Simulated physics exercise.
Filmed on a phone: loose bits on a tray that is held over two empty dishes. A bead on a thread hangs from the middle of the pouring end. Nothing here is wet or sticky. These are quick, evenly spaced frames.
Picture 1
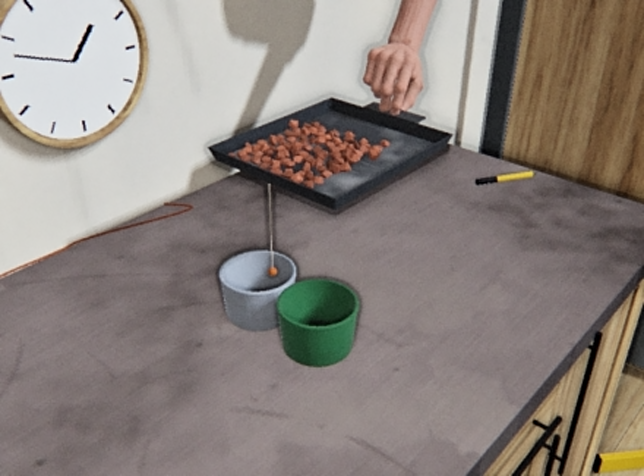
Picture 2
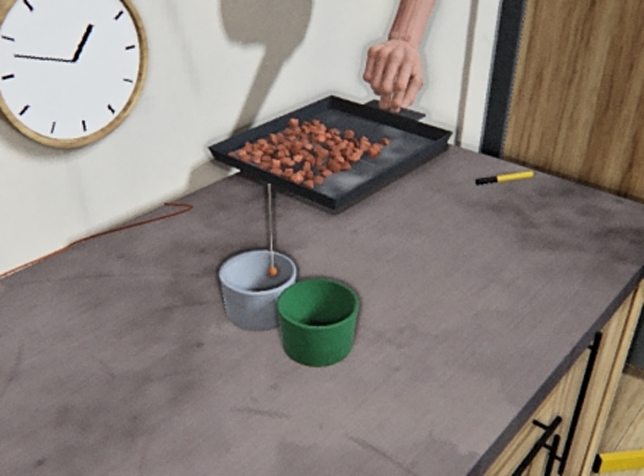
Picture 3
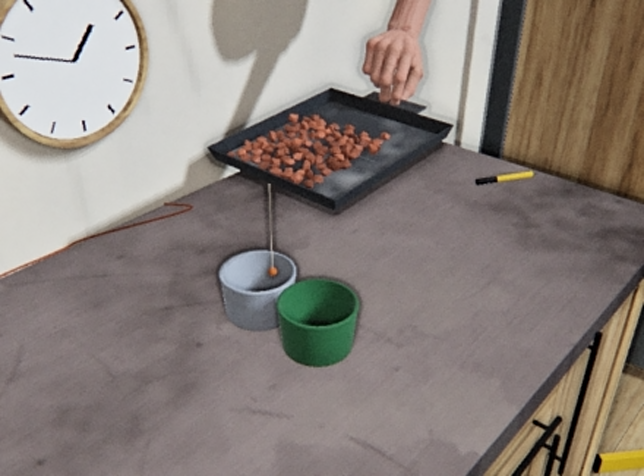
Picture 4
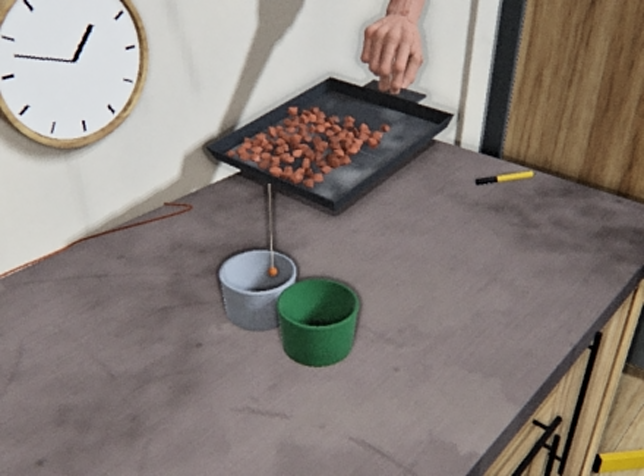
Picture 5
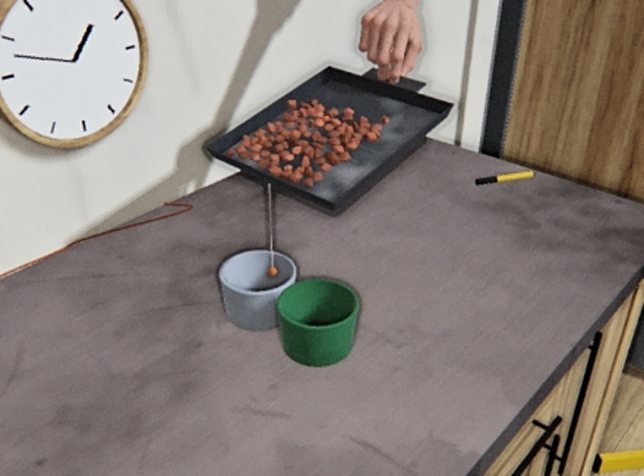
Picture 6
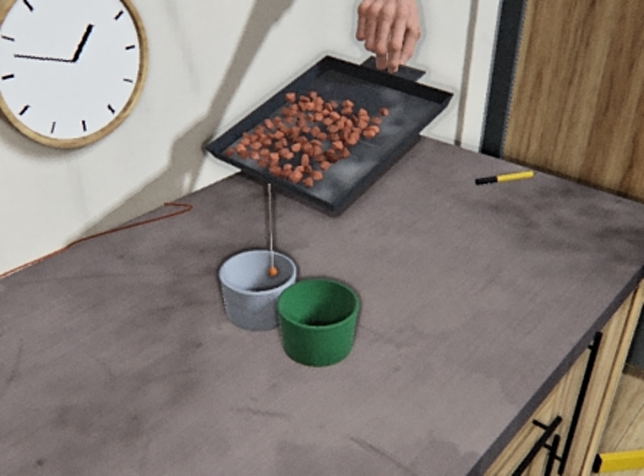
A dark tray of reddish bits, held by a hand above a grey dish and a green one, stayed level at first, then tilted gradually as the hand raised its far end, the bits staying bunched together.
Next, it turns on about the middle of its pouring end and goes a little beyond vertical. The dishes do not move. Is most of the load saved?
Caught overall: Less than half.
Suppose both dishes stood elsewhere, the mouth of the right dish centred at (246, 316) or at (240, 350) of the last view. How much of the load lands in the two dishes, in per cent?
The first gives 80 %, the second 10 %.
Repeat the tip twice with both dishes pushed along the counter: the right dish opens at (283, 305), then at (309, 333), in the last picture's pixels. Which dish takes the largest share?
One: The right dish. Two: The dish on the left.
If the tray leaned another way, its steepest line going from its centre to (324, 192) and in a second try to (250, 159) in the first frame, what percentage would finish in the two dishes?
The first gives 80 %, the second 30 %.
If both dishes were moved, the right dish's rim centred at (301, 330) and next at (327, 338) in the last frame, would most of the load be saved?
At the first place most of it, at the second over half.
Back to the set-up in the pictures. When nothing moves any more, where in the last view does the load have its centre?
Close to (234, 357).
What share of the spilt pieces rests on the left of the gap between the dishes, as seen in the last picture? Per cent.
Roughly 90 in a hundred.
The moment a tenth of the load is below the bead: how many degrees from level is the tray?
Roughly 80°.
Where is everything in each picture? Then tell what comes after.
In the first picture, corners of the pouring end near (215, 147) and (335, 195), level; middle of the load near (304, 155), bits of crushed brick; left dish near (232, 304); right dish near (291, 338); bead on its thread near (272, 272).
In the second picture, corners of the pouring end near (215, 147) and (335, 195), level; middle of the load near (304, 154).
In the third picture, corners of the pouring end near (214, 147) and (334, 196), tipped barely, lowest at the right corner; middle of the load near (304, 151).
In the fourth picture, corners of the pouring end near (214, 146) and (334, 197), tipped a little, lowest at the right corner; middle of the load near (303, 148).
In the fifth picture, corners of the pouring end near (213, 146) and (333, 199), tipped a little, lowest at the right corner; middle of the load near (303, 144).
In the sixth picture, corners of the pouring end near (212, 146) and (333, 200), tipped clearly, lowest at the right corner; middle of the load near (302, 140); left dish near (232, 304); right dish near (291, 338).
Shortly afterwards, tray tipped steeply; all but a few on the tray; only a few outside both; only a few in the air.
Next, tray tipped right over; near a quarter on the tray; only a few in the right dish; near a quarter outside both; near half in the air.
Some moments later, tray tipped past a quarter turn; a little in the right dish; the bulk outside both.
In the end, tray tipped past a quarter turn; a little in the right dish; none at all in the left dish; the bulk outside both.
